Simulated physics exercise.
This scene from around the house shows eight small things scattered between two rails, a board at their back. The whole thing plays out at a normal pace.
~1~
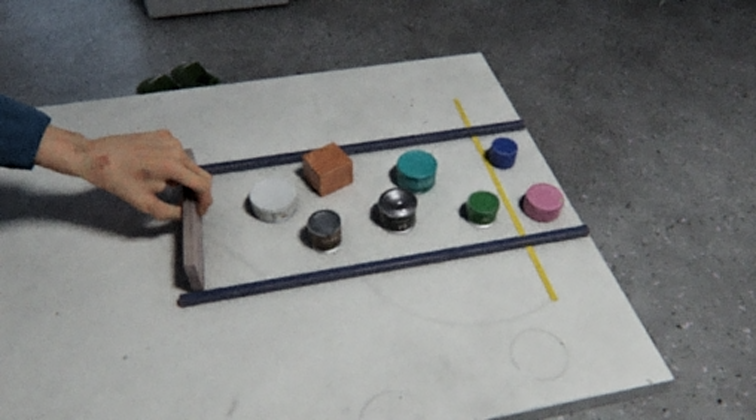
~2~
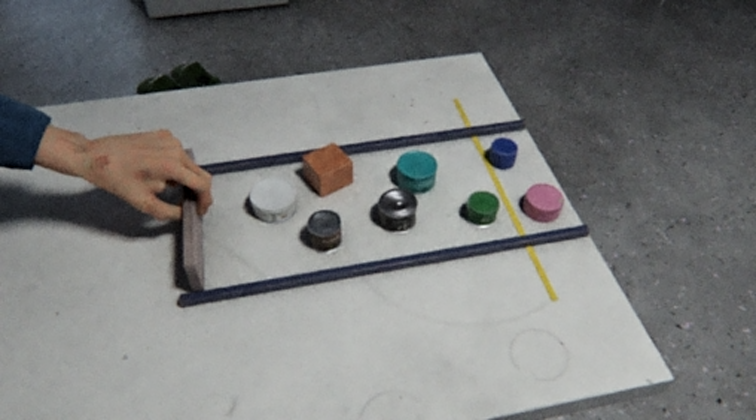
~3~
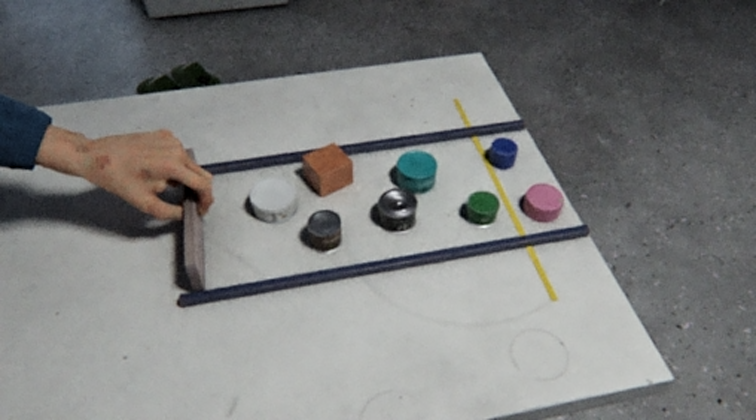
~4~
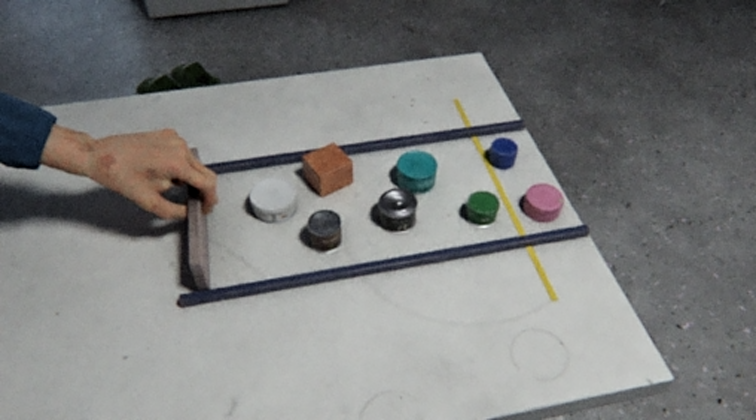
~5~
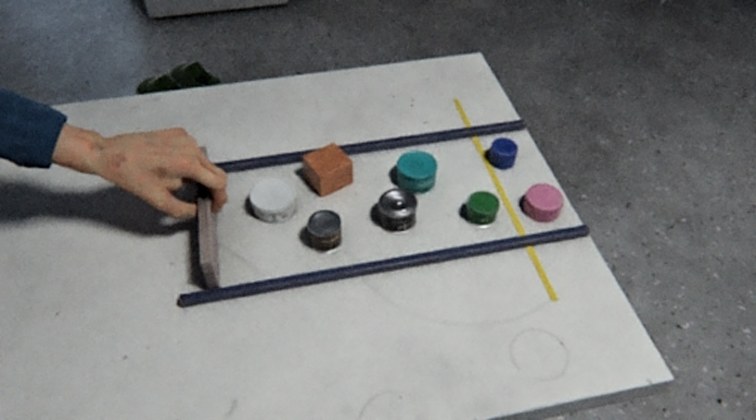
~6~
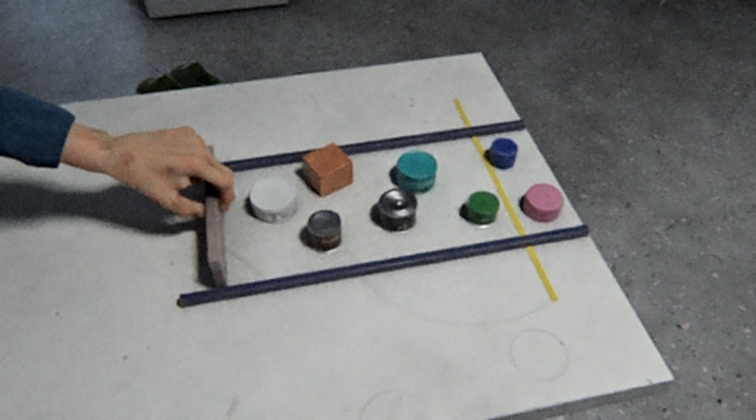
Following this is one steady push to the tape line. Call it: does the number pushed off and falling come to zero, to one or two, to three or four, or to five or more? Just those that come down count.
It comes to one or two.
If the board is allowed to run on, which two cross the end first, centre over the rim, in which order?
Earliest first: The blue lid, then the turquoise tub.
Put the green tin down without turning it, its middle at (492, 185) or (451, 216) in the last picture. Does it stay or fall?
Gone; Safe.
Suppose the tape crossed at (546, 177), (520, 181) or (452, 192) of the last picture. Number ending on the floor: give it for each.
First 8, then 4, then 0.
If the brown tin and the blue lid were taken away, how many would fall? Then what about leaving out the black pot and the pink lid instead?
Count: 1 (first case); 1 (second).
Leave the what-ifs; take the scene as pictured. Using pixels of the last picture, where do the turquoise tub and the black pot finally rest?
The first comes to rest at (537, 145), and the second at (549, 182).
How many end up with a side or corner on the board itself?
The figure is 3.
Soon after, none off yet; pink lid at rest near (543, 203); blue lid at rest near (503, 154); green tin at rest near (482, 210).
In the end, the number that fall off is one or two; gone, blue lid.
